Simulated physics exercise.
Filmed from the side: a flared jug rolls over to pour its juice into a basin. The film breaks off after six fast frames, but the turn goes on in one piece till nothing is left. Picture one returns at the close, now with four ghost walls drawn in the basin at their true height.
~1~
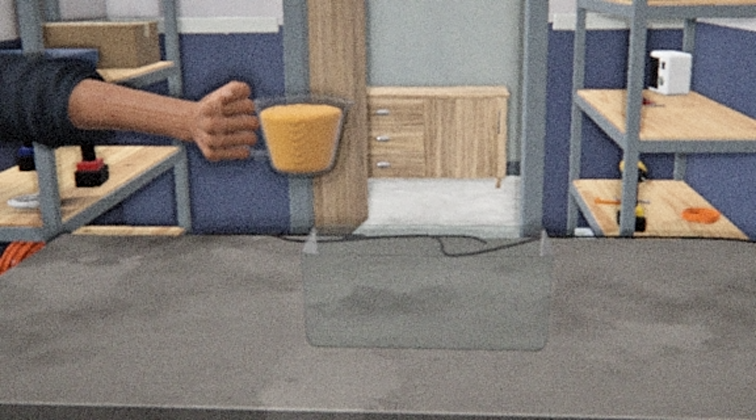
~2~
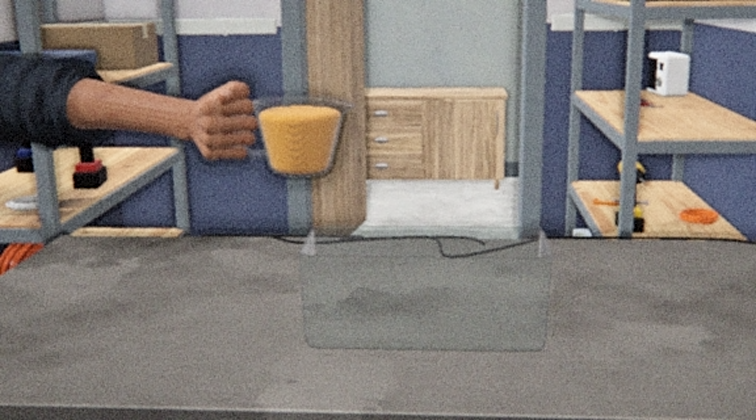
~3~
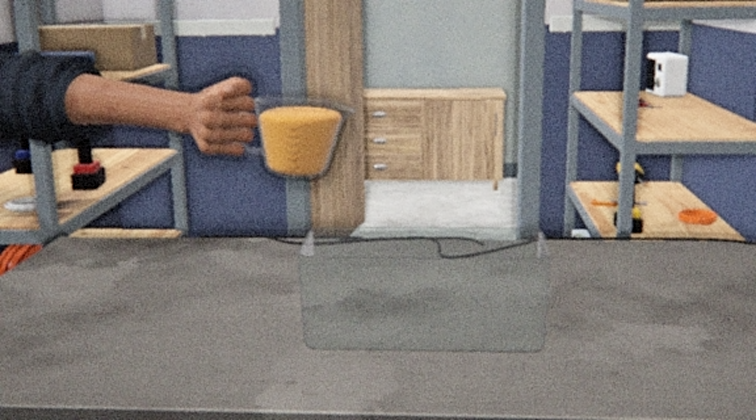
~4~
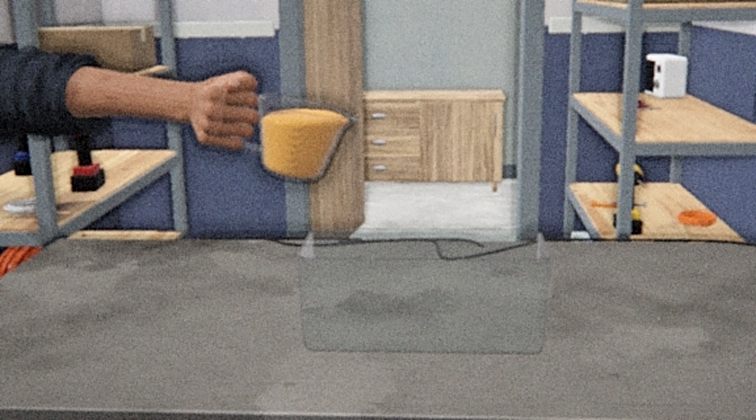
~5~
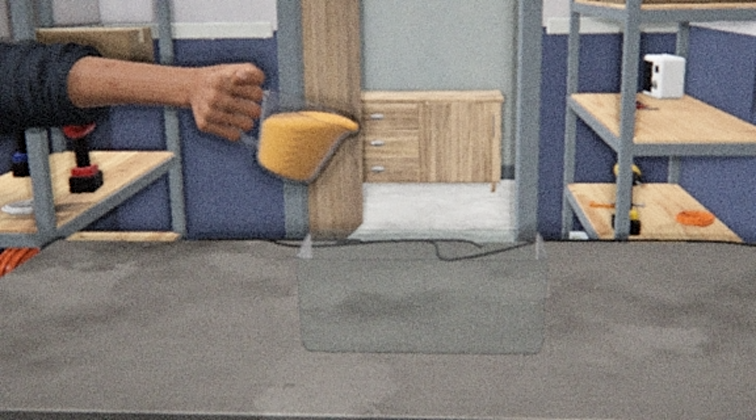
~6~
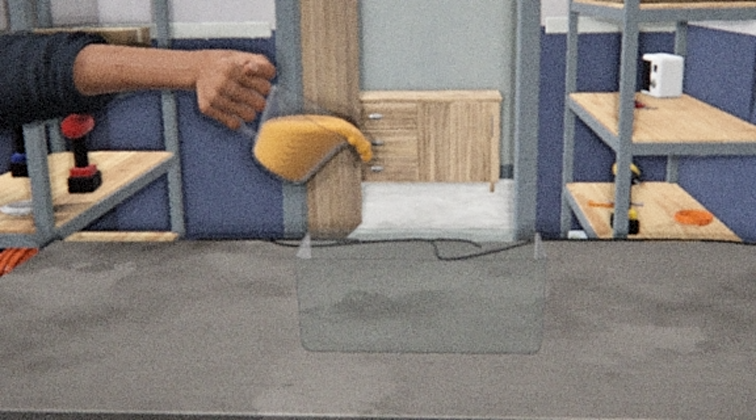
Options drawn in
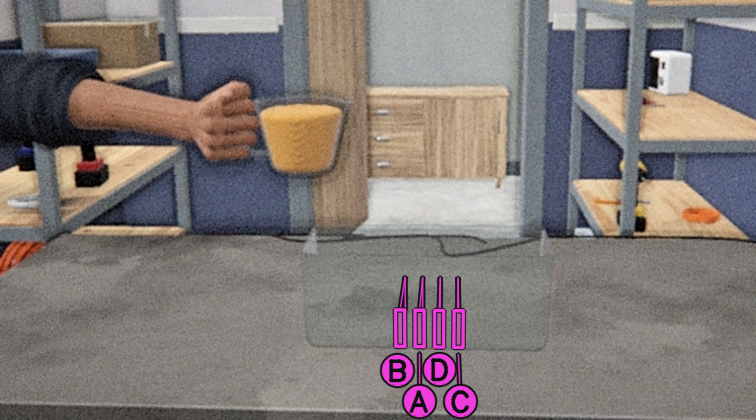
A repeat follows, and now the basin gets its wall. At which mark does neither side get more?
B works best here.
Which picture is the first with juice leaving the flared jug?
Picture 5.
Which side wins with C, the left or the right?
More ends on the left.
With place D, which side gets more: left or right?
The left side.
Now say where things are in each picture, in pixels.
Upright, lip at (354, 103); basin from (307, 344) to (547, 349); nothing has left yet, in the first frame.
Upright, lip at (353, 105); nothing has left yet, in the second frame.
Tipped about 6°, lip at (354, 111); nothing has left yet, in the third frame.
Tipped about 13°, lip at (356, 119); nothing has left yet, in the fourth frame.
Tipped about 22°, lip at (357, 130); juice is over the lip, down to (357, 130), in the fifth frame.
Tipped about 33°, lip at (357, 142); juice is over the lip, down to (367, 158), in the sixth frame.
On the marked copy, A at (419, 353); B at (400, 353); C at (458, 354); D at (438, 353).
If A is chosen, about 84 % ends left of the wall and 14 % right of it.
If B is chosen, about 45 % ends left of the wall and 54 % right of it.
If C is chosen, about 95 % ends left of the wall and 4 % right of it.
If D is chosen, about 94 % ends left of the wall and 4 % right of it.
